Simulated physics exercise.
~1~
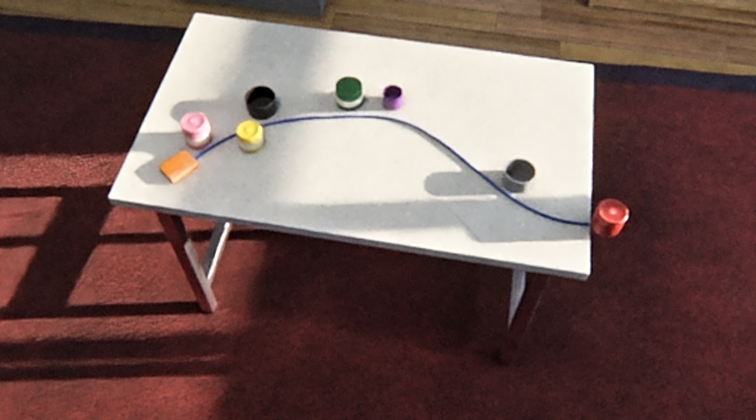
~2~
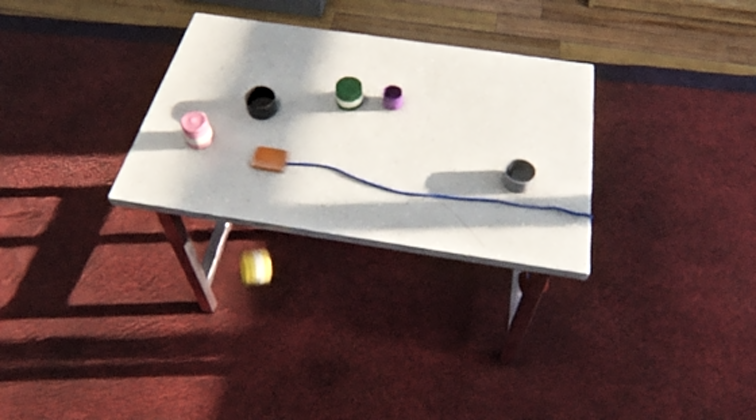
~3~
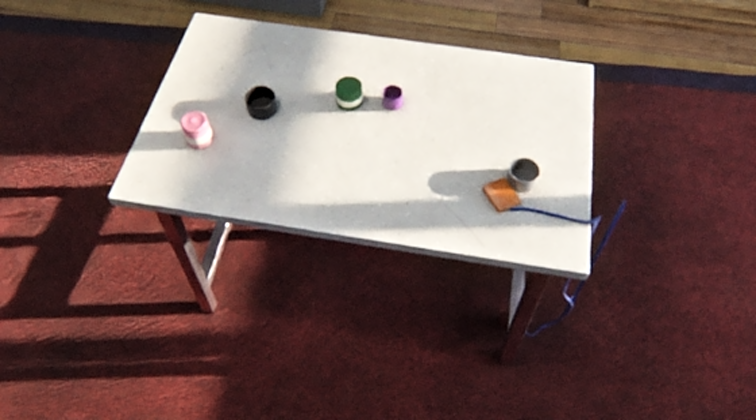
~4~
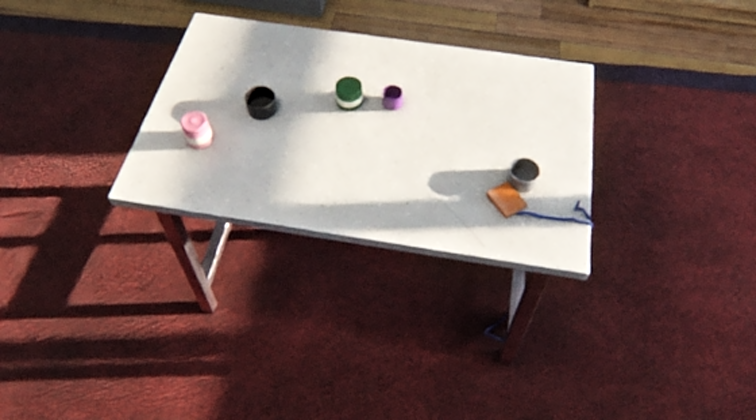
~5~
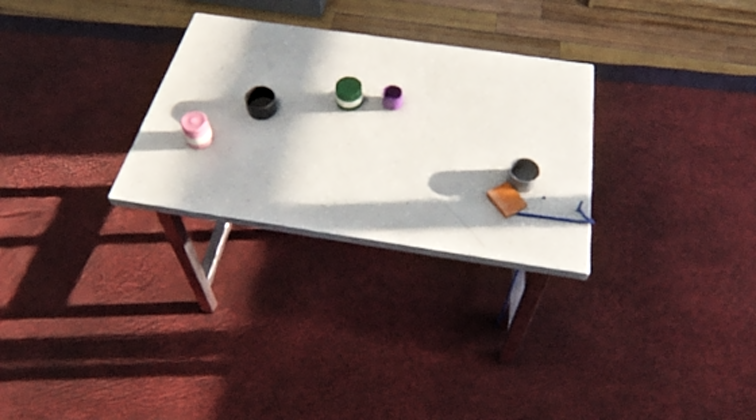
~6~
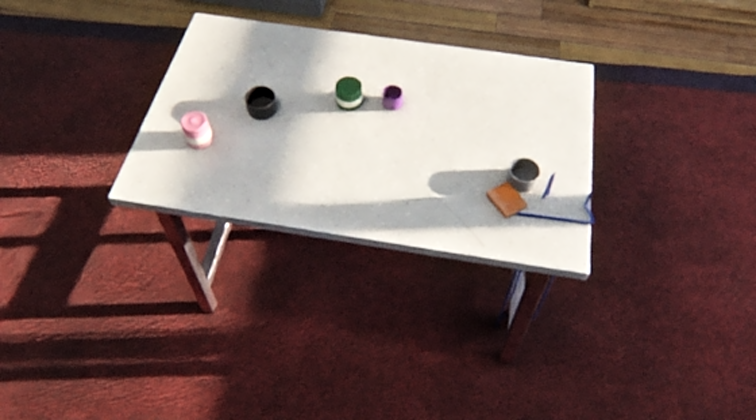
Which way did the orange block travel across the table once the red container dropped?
It slid to the right, pulled along by the blue cord until it came to rest beside the grey mug.
A red container dropped off the right edge of a white table, pulling a blue cord and the orange block tied to it. The cord swept a yellow tin off the front, and the block slid across, stopping beside the grey mug.
